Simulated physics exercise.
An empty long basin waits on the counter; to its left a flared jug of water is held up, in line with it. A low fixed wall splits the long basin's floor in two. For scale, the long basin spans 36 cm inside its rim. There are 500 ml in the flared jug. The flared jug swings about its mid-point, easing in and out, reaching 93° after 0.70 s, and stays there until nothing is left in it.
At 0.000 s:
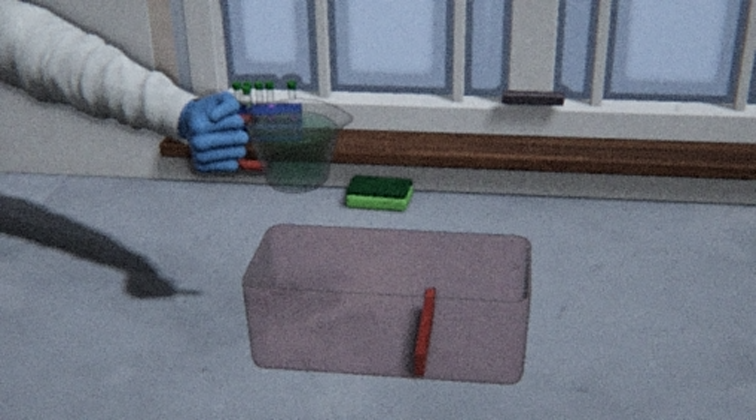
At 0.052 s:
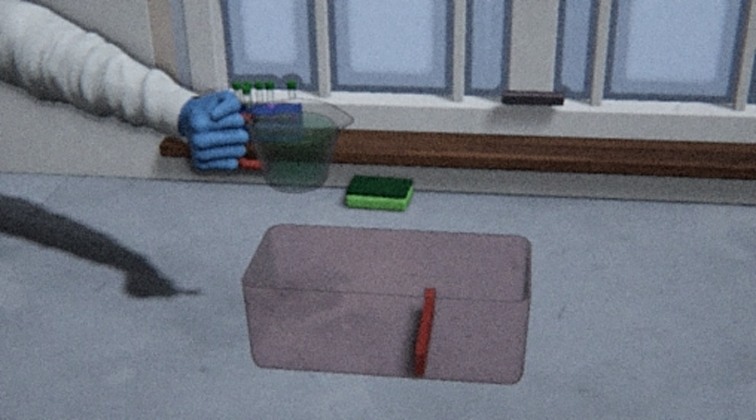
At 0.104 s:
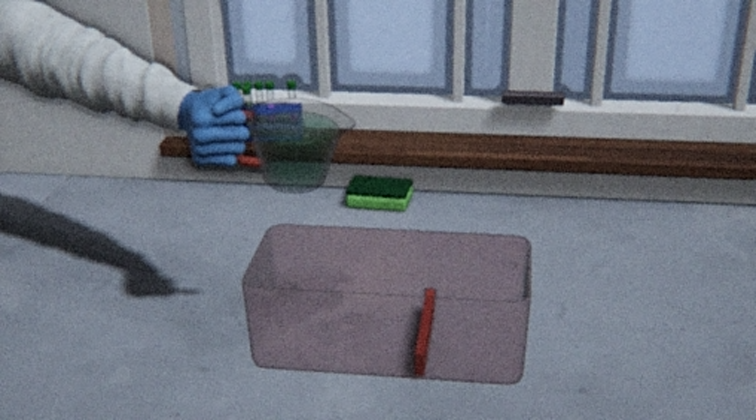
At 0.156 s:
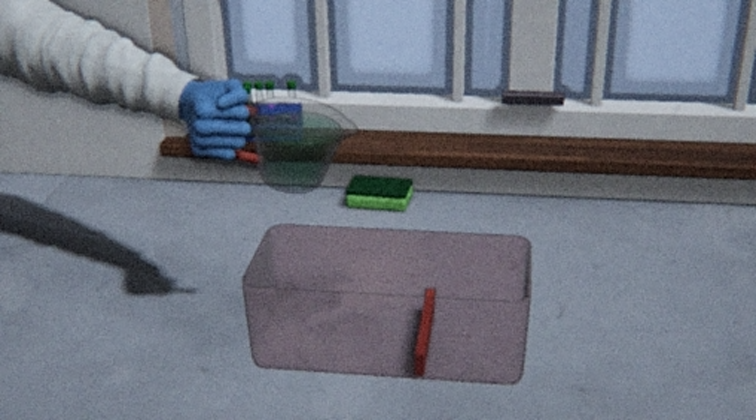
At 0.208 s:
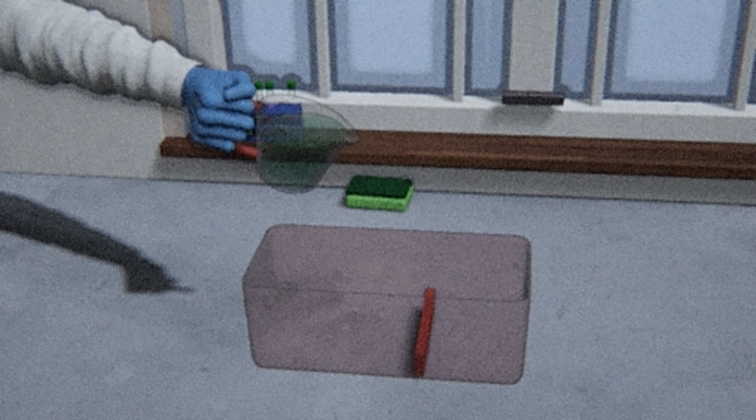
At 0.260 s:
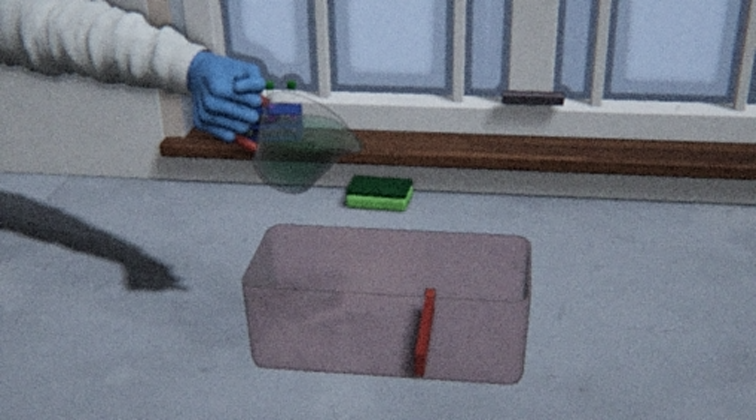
On a grey counter, a blue-gloved hand gradually tilts a clear jug rightward beside a basin.
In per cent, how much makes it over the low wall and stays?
Roughly 11 per cent is past the wall.
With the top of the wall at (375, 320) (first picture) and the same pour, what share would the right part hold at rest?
In that case some 85 per cent.
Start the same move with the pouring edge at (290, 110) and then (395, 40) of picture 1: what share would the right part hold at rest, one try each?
In turn about 15 and 80 per cent.
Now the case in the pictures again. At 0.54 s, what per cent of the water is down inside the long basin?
Near 24 in a hundred.
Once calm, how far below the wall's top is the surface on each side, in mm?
Left about 24 mm, right about 32 mm.
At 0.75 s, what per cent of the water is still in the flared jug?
Near 7 in a hundred.
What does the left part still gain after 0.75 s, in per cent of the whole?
Some 12 per cent.
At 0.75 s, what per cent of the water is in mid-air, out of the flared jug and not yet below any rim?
About 12 per cent.
By 0.54 s the tilt is 82° and 43 per cent is still to pour, 22 is left of the wall and 2 right of it.
By 0.75 s the tilt is 93° and 7 per cent is still to pour, 75 is left of the wall and 5 right of it.
By 0.96 s the tilt is 93° and 1 per cent is still to pour, 85 is left of the wall and 9 right of it.
By 1.20 s the tilt is 93° and 0 per cent is still to pour, 86 is left of the wall and 11 right of it.
At rest 86 per cent lies left of the wall, 11 right of it and 3 outside.
